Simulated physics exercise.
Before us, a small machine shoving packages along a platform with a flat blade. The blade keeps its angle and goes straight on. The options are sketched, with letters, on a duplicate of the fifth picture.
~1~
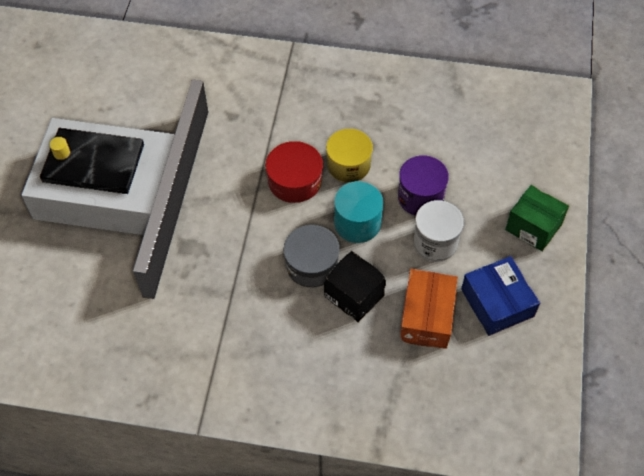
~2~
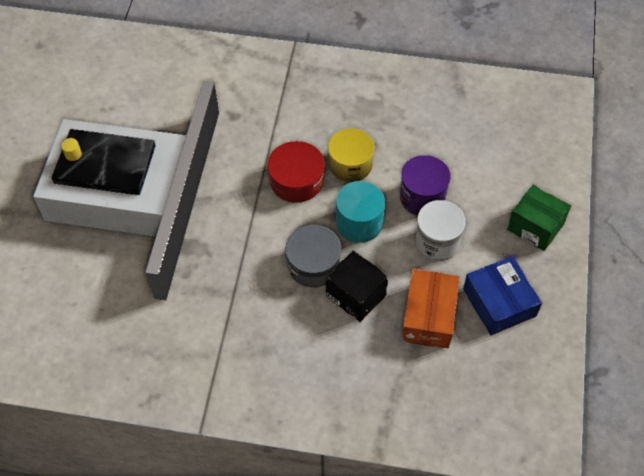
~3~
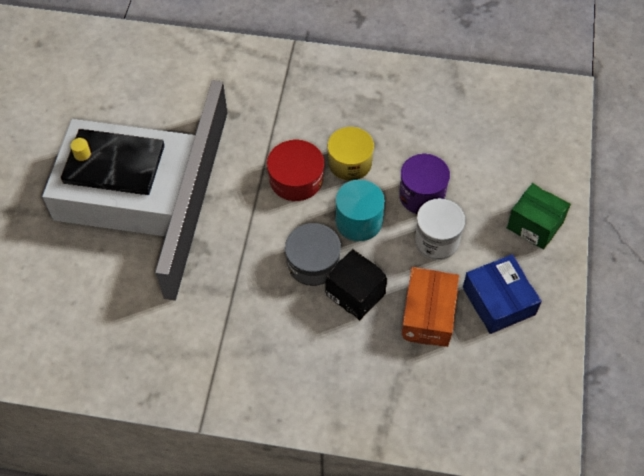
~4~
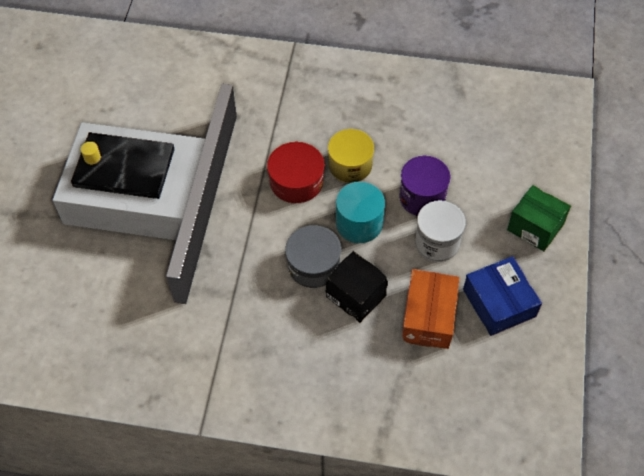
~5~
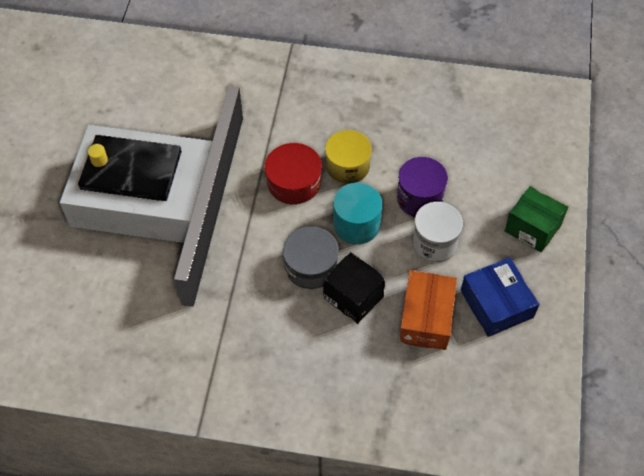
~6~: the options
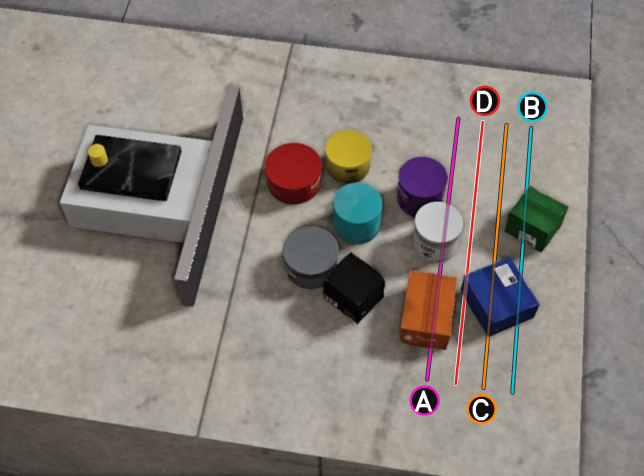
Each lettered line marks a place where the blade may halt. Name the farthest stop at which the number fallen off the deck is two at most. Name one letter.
Line C.
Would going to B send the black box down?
No.
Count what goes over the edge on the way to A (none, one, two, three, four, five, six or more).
In all, none.
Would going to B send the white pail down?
By then, yes.
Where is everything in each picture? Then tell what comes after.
In the first picture, grey pail (312, 257); purple pail (423, 186); white pail (437, 232).
In the second picture, robot (111, 161); yellow pail (351, 156).
In the third picture, robot (121, 161); blue box (501, 294).
In the fourth picture, robot (130, 165); red pail (296, 173).
In the fifth picture, robot (137, 167); black box (354, 288); grey pail (311, 258); purple pail (422, 187).
On the marked copy, A at (444, 239); B at (522, 250); C at (496, 246); D at (470, 242).
With C. Early on, robot (239, 181); yellow pail (383, 150); black box (368, 295).
Further on, robot (341, 195); green parcel (543, 221); blue box (517, 297).
At the end, robot (422, 206); green parcel over the edge; blue box (578, 304); one fallen.
As for the rest, A is within the limit but short; B drops five; D is within the limit but short.
